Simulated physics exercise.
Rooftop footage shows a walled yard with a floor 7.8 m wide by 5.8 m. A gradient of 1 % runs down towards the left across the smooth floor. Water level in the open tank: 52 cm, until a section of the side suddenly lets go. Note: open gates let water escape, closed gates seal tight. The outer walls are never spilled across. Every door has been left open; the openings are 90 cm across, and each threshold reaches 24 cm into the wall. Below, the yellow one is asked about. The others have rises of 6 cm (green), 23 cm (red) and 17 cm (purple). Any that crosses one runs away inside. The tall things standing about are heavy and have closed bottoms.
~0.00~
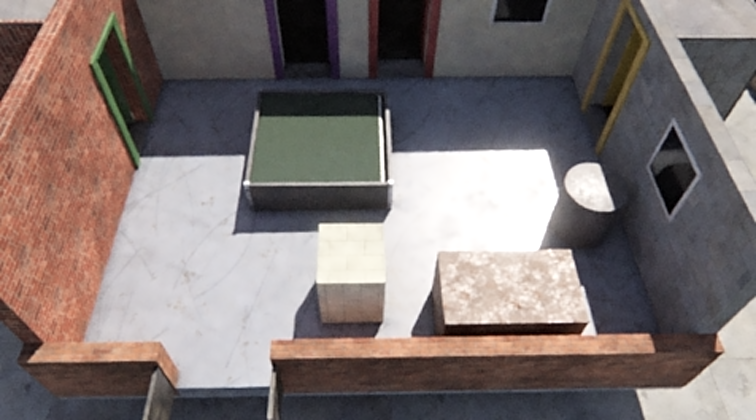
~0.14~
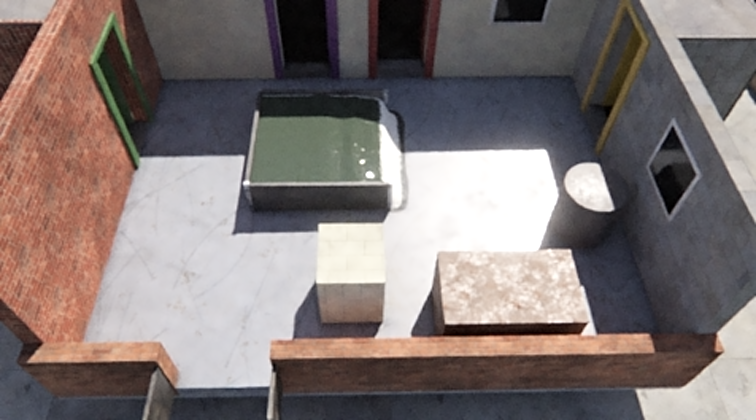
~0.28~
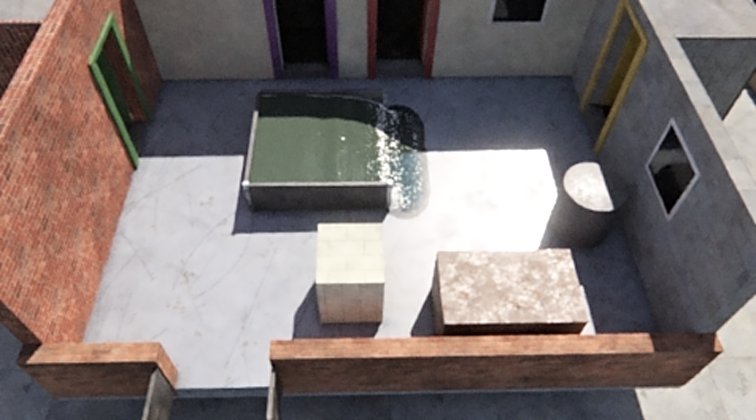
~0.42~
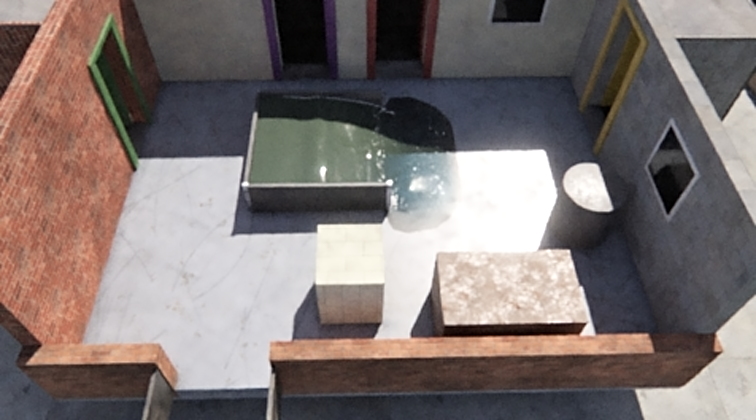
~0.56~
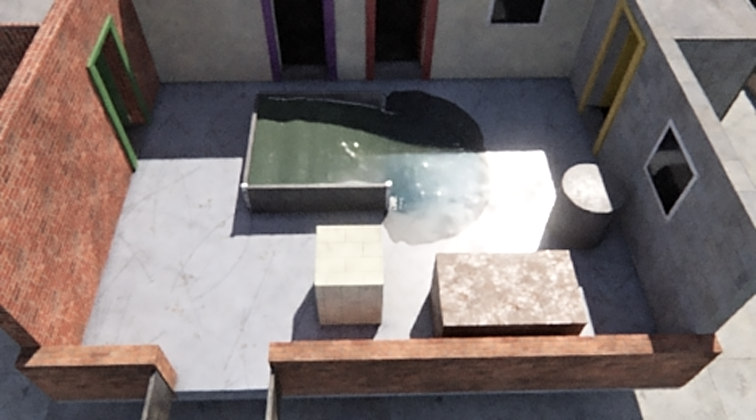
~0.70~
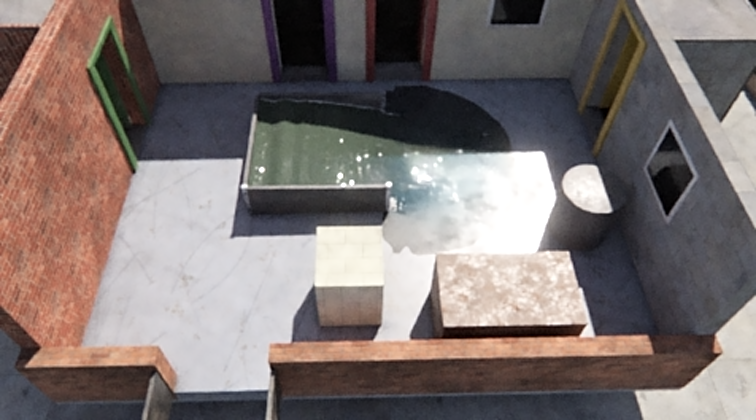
A walled rooftop yard with a smooth grey floor is seen from high above, with a brick wall on the left and a low brick wall in front. An open tank of dark green water stands near the back, with pale and mottled blocks, a round drum and green, purple, red and yellow doorways around it. Water pours from the tank's right side and spreads rightward in a widening, glinting sheet, while the camera stays still.
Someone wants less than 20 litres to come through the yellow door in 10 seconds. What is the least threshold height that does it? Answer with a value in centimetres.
It needs to be around 19 cm high.
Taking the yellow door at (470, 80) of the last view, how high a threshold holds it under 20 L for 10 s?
Around 10.5 cm would do it.
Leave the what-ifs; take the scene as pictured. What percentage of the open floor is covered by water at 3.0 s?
Some 45 per cent is wet.
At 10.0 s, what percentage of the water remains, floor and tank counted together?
Roughly 100 %.
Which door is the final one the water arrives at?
It's the green door.
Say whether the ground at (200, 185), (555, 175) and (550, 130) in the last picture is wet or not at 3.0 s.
Status: Clear / submerged / submerged.
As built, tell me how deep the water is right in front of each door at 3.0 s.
Yellow door 22 cm, green door 0 cm, red door 3 cm, purple door 0 cm.
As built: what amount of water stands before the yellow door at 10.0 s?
Lab note: Depth approx. 4.0 cm.
After 1.4 s water covers 35 % of the floor, deepest (22 cm) near (395, 173); 16 cm at the yellow door, 0 litres in over its 22 cm threshold.
After 3.0 s water covers 45 % of the floor, deepest (30 cm) near (574, 97); 22 cm at the yellow door, 2 litres in over its 22 cm threshold.
After 10.0 s water covers 95 % of the floor, deepest (10 cm) near (124, 249); 4 cm at the yellow door, 4 litres in over its 22 cm threshold.
At the yellow door as built, the water arrived by 1.3 s and peaked near 24 cm at 2.6 s.
Run again over the same 10 s with other heights there, 32 litres in over 17.5 cm, 1 litre over 23.5 cm. The limit of 20 litres is kept from about 19 cm up.
